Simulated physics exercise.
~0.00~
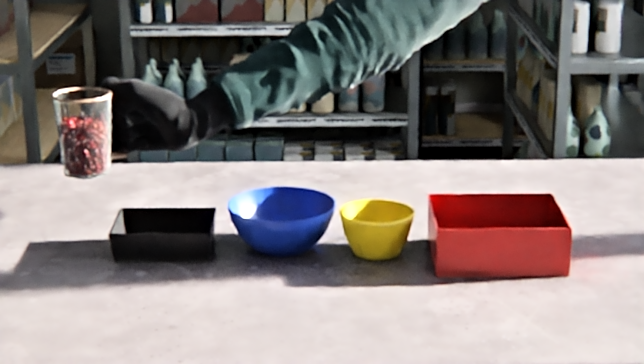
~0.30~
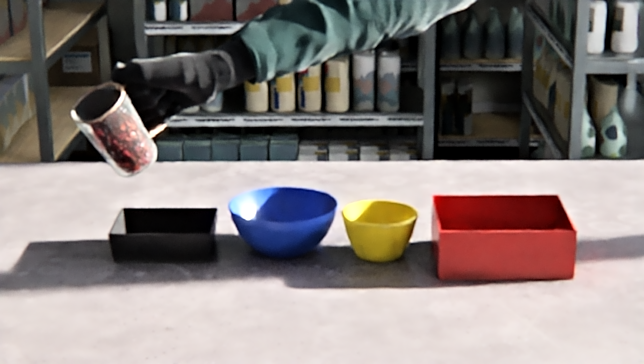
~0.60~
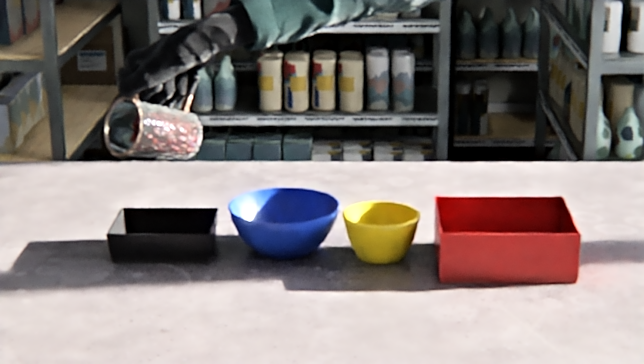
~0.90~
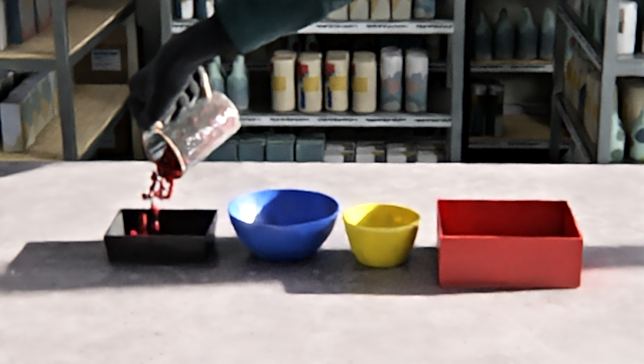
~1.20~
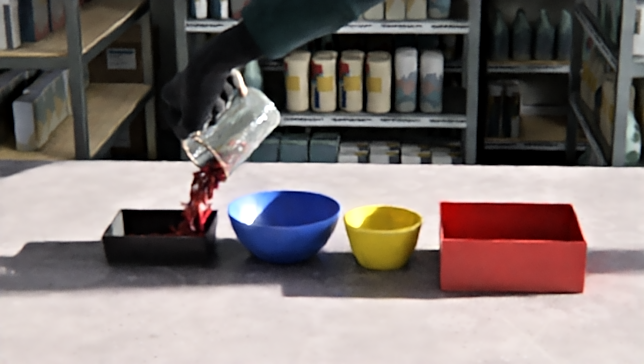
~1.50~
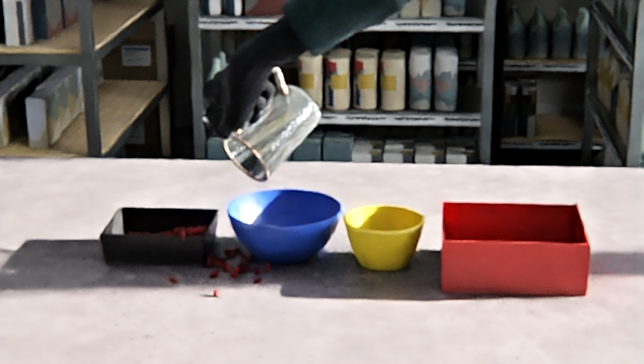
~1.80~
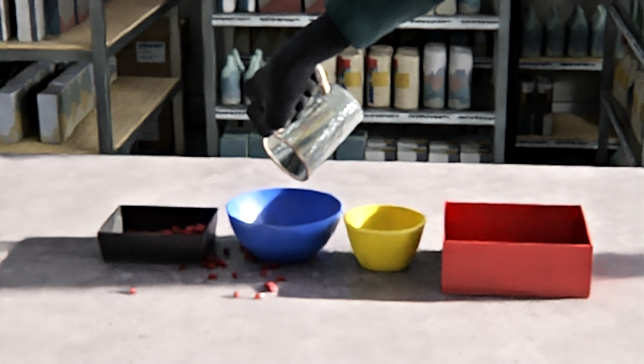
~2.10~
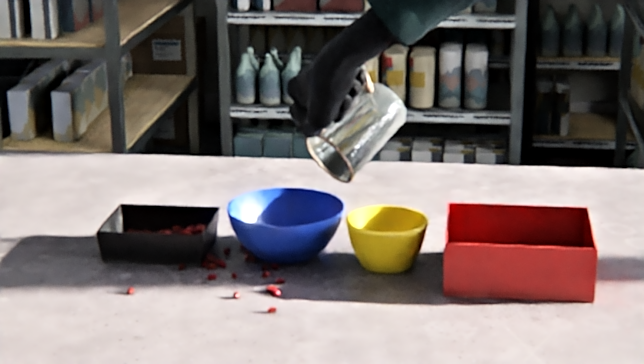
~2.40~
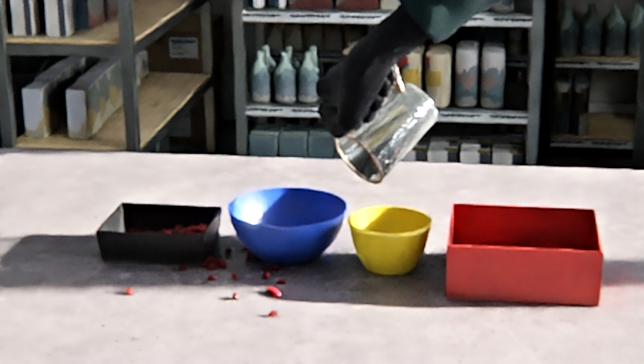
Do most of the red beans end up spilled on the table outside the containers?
No, only a small part of the beans lies scattered on the table. Most of them end up in the black tin, and the two bowls and the red tin get no real share.
